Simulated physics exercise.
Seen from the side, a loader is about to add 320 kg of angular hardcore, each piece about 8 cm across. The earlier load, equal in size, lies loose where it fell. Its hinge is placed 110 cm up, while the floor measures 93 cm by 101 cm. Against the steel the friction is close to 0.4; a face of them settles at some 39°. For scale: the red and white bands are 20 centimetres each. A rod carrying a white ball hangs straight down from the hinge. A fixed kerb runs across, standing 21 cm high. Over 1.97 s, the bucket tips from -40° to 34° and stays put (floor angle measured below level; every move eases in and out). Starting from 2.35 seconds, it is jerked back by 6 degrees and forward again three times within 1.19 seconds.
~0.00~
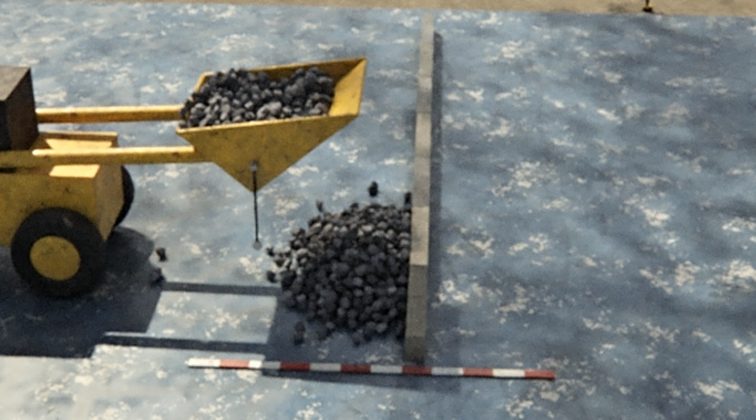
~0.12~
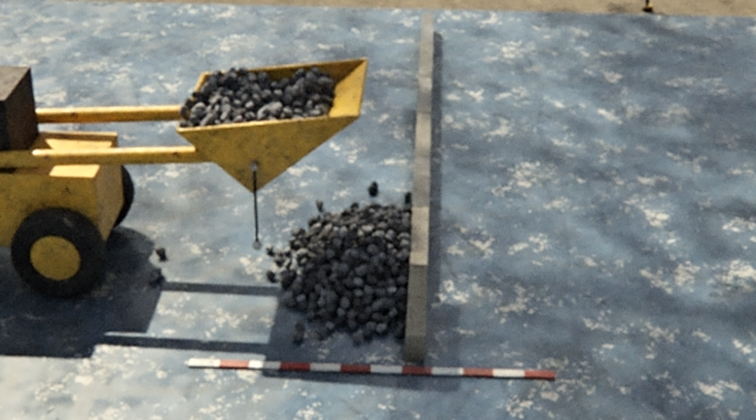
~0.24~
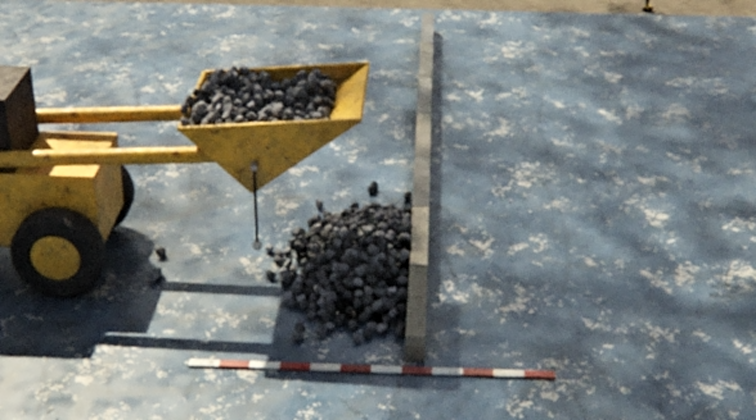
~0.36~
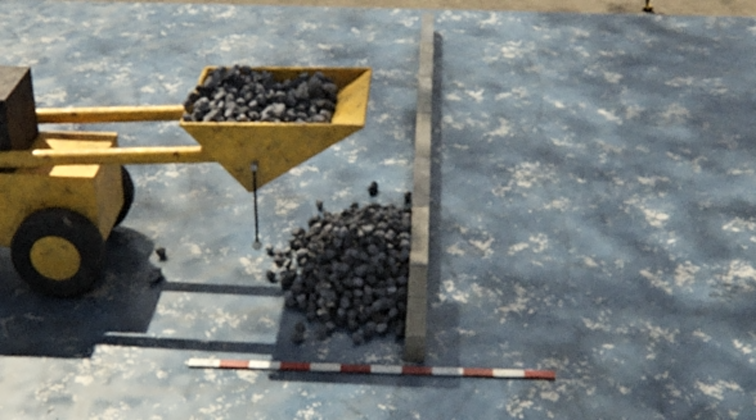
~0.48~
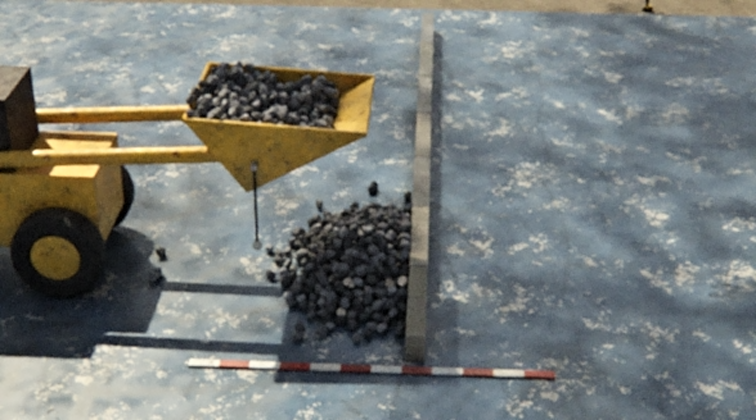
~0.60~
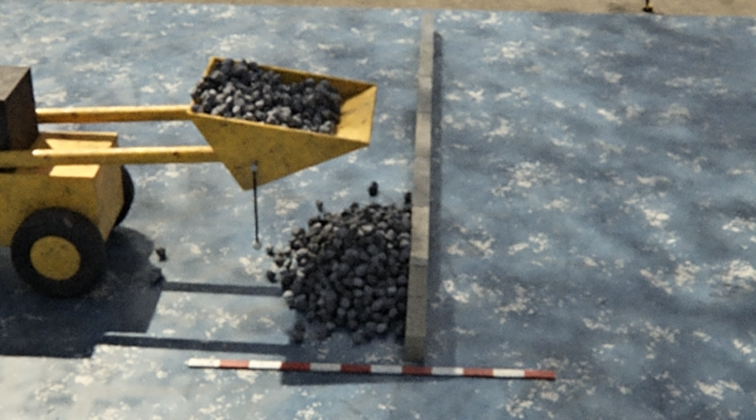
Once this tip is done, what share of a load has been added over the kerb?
About 17 per cent.
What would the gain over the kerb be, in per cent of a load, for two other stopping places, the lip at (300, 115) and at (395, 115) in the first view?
About 0 per cent from the first spot and 50 per cent from the second.
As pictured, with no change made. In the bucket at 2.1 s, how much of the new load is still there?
Reading: Near 55 % of the load.
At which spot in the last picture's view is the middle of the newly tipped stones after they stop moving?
Centre: Approx. (387, 243).
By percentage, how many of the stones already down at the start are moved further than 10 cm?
I'd put it at about 0 per cent.
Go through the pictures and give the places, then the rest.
In the first picture, lip at (358, 115), floor tilted -40°, highest stones at (288, 80). The earlier load is highest near (362, 230), 29 cm above ground level, 100 % on this side of the kerb.
In the second picture, the bucket is at -39°, its lip at (359, 116); the top of the load is at (288, 80); the stones move at 0.1 m/s on average.
In the third picture, lip at (361, 120), floor tilted -37°, highest stones at (253, 82); the stones move at 0.1 m/s on average.
In the fourth picture, lip at (364, 126), floor tilted -33°, highest stones at (227, 77); the stones move at 0.1 m/s on average.
In the fifth picture, lip at (367, 135), floor tilted -29°, highest stones at (223, 75); the stones move at 0.2 m/s on average.
In the sixth picture, the bucket is at -24°, its lip at (369, 144); the top of the load is at (227, 71); the stones move at 0.2 m/s on average.
After 1.5 s the floor is at 23°; in per cent of one load, 100 in the bucket, 100 on this side of the kerb; the foremost stones are at (406, 253).
After 2.1 s the floor is at 34°; in per cent of one load, 55 in the bucket, 145 on this side of the kerb; the foremost stones are at (424, 238).
After 4.0 s the floor is at 34°; in per cent of one load, 0 in the bucket, 183 on this side of the kerb, 17 over the kerb; the foremost stones are at (512, 277).
After 6.6 s the floor is at 34°; in per cent of one load, 0 in the bucket, 183 on this side of the kerb, 17 over the kerb; the foremost stones are at (512, 277). Net gain over the kerb, 17.
